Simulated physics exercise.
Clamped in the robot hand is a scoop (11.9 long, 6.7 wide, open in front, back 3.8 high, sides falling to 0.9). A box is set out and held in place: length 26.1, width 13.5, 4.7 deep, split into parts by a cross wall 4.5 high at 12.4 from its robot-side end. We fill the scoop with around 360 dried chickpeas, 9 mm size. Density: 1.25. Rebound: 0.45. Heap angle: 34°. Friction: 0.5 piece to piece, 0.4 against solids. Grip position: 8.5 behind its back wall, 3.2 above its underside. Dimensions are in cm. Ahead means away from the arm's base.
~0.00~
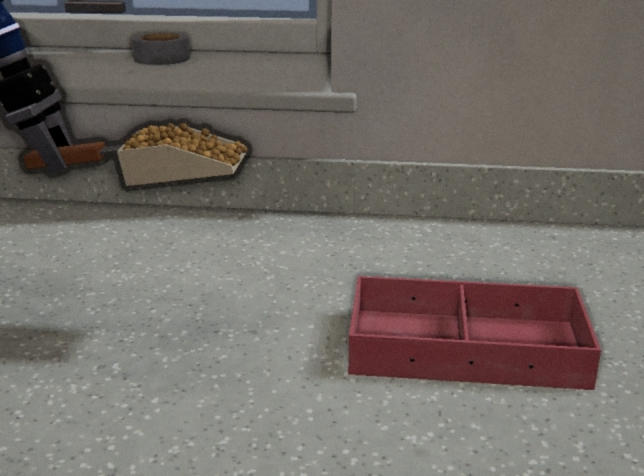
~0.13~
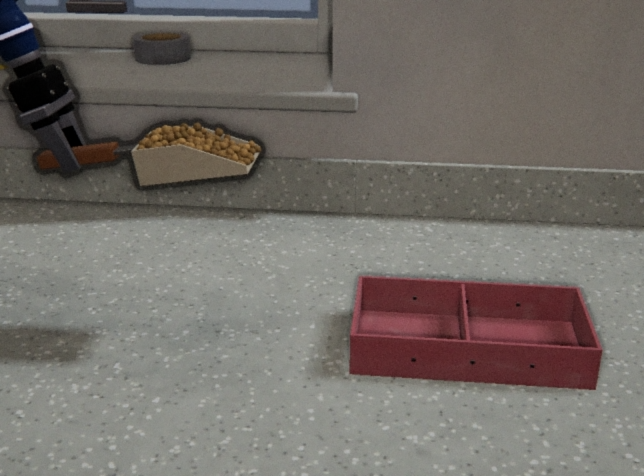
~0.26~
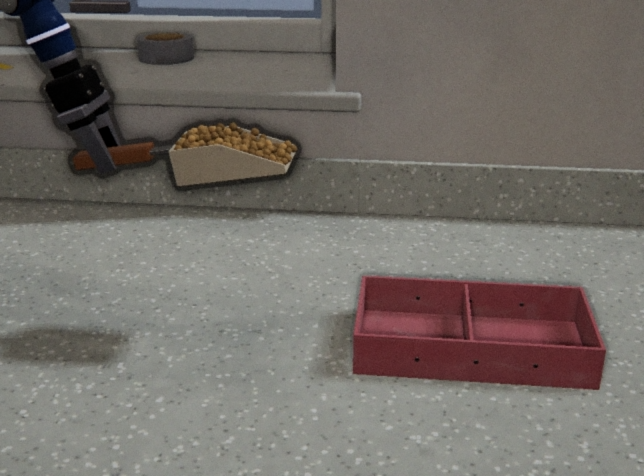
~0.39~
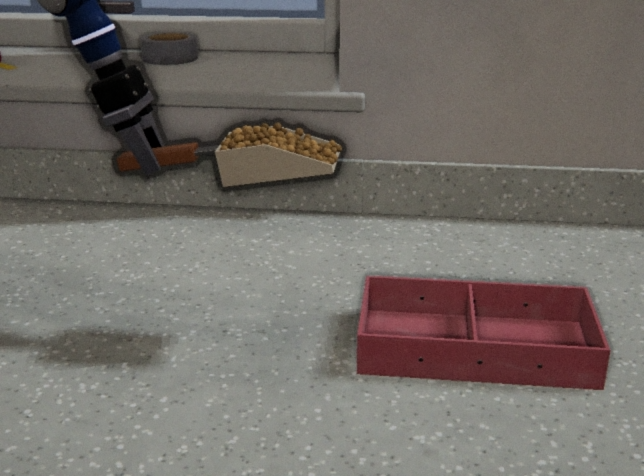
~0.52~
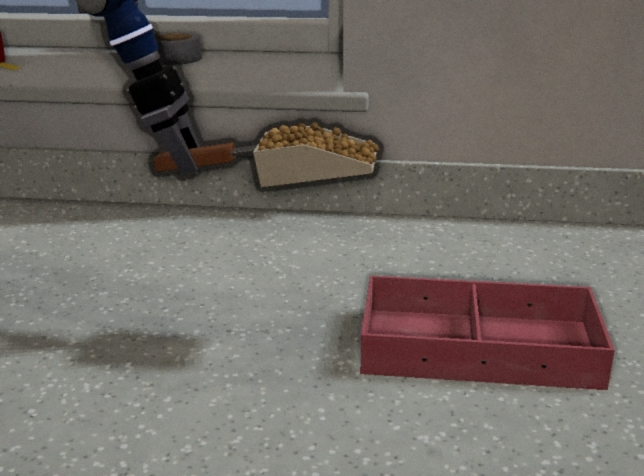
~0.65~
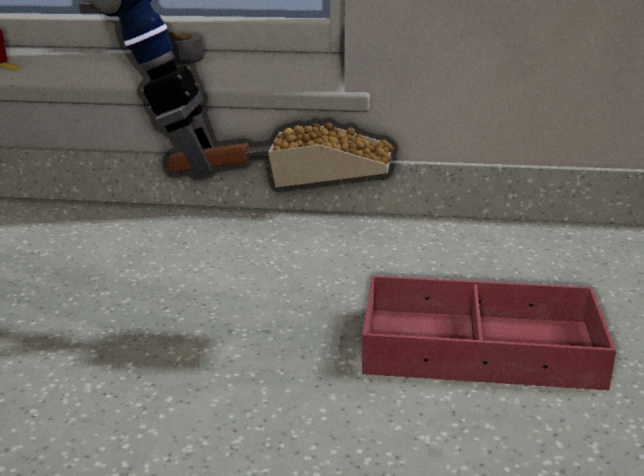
A speckled grey floor meets a plain wall with a window ledge, seen from slightly above by a camera that shifts very slightly left. A dark red box with two open compartments sits at right, while a black and blue robot arm at upper left grips the brown handle of a beige scoop heaped with tan chickpeas. The arm carries the scoop steadily rightward, roughly level, slowing towards the end.
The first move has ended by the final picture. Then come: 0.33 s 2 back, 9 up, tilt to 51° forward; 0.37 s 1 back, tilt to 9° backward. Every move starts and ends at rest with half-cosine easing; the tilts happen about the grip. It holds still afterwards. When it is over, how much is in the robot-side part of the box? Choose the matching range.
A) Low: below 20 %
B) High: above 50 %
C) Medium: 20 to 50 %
Answer: A.
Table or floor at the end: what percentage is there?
Estimate: Near 75 %.
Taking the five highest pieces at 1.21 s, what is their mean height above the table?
Height: Around 24 cm.
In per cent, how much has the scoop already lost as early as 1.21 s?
So far, about 100 in a hundred parts are out.
By 0.93 s, tilted 48° forward, highest piece 22 above the table; 216 on the scoop, 20 on the table or floor, 3 in the robot-side part, 123 in flight or on a rim.
By 1.21 s, tilted 10° forward, highest piece 25 above the table; 269 on the table or floor, 33 in the robot-side part, 60 in flight or on a rim.
By 1.55 s, tilted 9° backward, highest piece 5 above the table; 271 on the table or floor, 46 in the robot-side part, 44 in the far-side part, 1 in flight or on a rim.
By 2.60 s, tilted 9° backward, highest piece 2 above the table; 272 on the table or floor, 46 in the robot-side part, 44 in the far-side part.
Final count, 272 on the table or floor, 46 in the robot-side part, 44 in the far-side part. That is 13 % in the robot-side part of the box.
